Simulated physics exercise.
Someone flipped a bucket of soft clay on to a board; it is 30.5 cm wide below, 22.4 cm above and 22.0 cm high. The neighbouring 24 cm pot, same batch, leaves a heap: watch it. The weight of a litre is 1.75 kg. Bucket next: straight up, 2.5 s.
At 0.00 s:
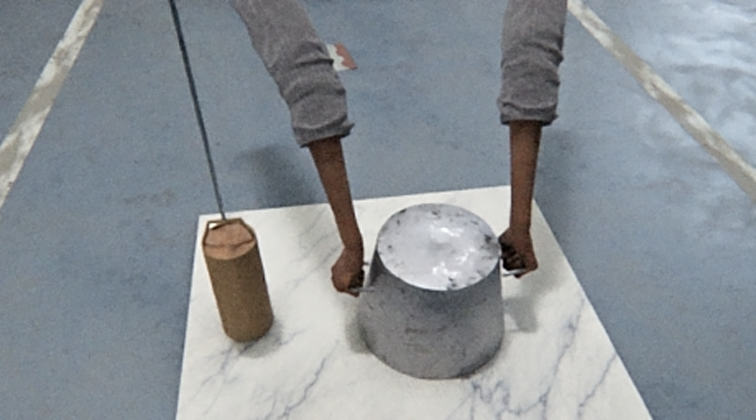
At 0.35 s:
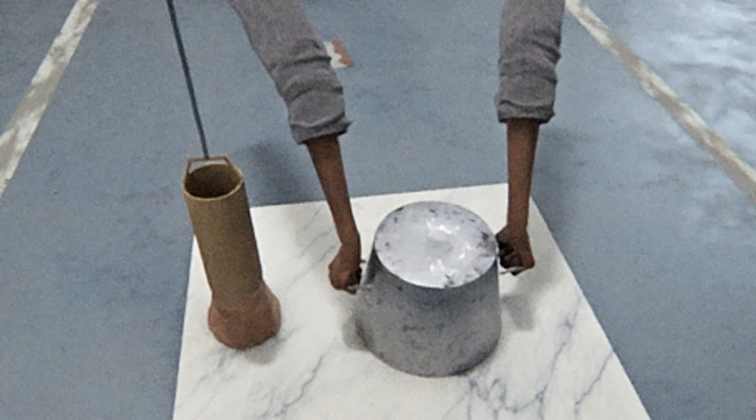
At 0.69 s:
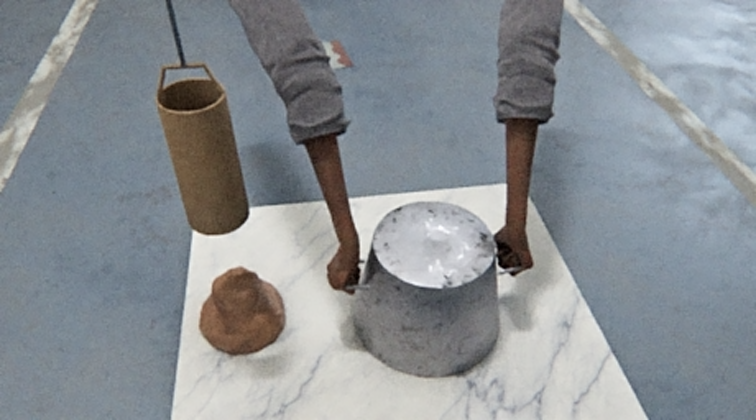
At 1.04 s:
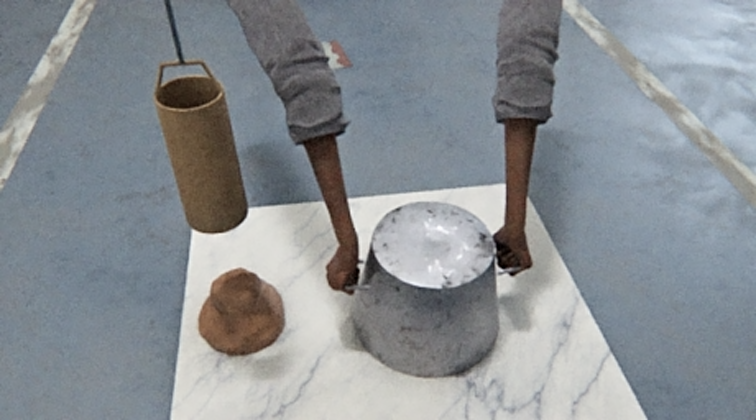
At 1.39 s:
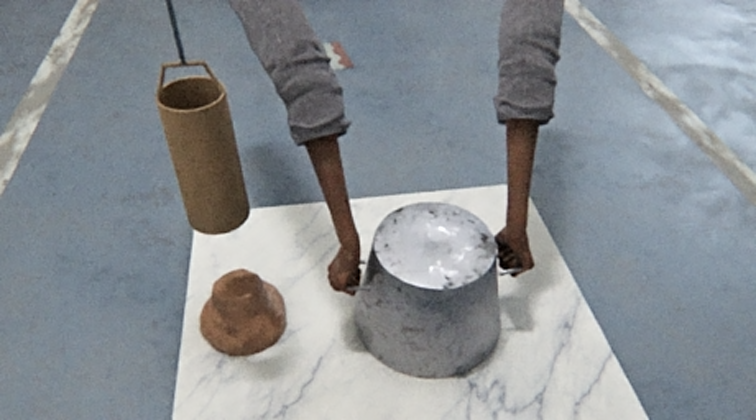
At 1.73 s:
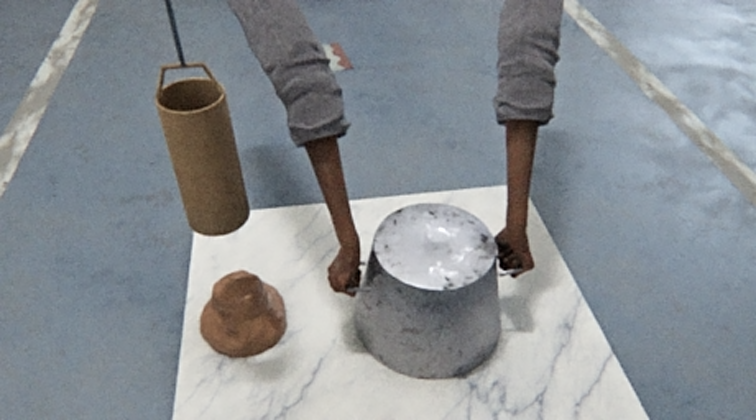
Two hands in rolled grey sleeves grip the handles of an upturned, mottled grey metal bucket on a white marbled board, seen from above at an angle on a worn blue floor with pale lines. To the left, a tan cylindrical pot hangs from a dark cord. The pot rises off a reddish-brown clay heap that slumps slightly, then hangs still, while hands, bucket and camera barely move.
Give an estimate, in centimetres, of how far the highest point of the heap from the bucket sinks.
It sinks by roughly 8 centimetres.
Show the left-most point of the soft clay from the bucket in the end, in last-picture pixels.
Around (328, 322).
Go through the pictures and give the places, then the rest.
In the first frame, middle of the pot's mouth at (229, 240), still down; middle of the bucket's top at (438, 244), not yet moved.
In the second frame, middle of the pot's mouth at (213, 182), raised 13 cm; middle of the bucket's top at (435, 242), not yet moved.
In the third frame, middle of the pot's mouth at (191, 96), raised 30 cm; the heap from the pot 12 cm high and 18 cm wide, top at (235, 282); middle of the bucket's top at (434, 242), not yet moved.
In the fourth frame, middle of the pot's mouth at (189, 94), raised 30 cm; the heap from the pot 12 cm high and 19 cm wide, top at (235, 283); middle of the bucket's top at (433, 242), not yet moved.
In the fifth frame, middle of the pot's mouth at (191, 95), raised 30 cm; the heap from the pot 12 cm high and 19 cm wide, top at (236, 284); middle of the bucket's top at (434, 243), not yet moved.
In the sixth frame, middle of the pot's mouth at (191, 96), raised 30 cm; the heap from the pot 12 cm high and 19 cm wide, top at (236, 286); middle of the bucket's top at (434, 244), not yet moved.
By 2.4 s, the bucket is up 5.7 cm; the soft clay has come down 4.0 cm to 18 cm and is 36 cm wide.
By 3.0 s, the bucket is up 14 cm; the soft clay has come down 8.3 cm to 14 cm and is 42 cm wide.
By 3.6 s, the bucket is up 22 cm; the soft clay has come down 8.3 cm to 14 cm and is 43 cm wide.
By 4.4 s, the bucket is clear; the soft clay has come down 8.3 cm to 14 cm and is 43 cm wide.
By 4.9 s, at rest, the bucket is clear; the soft clay has come down 8.4 cm to 14 cm and is 43 cm wide.
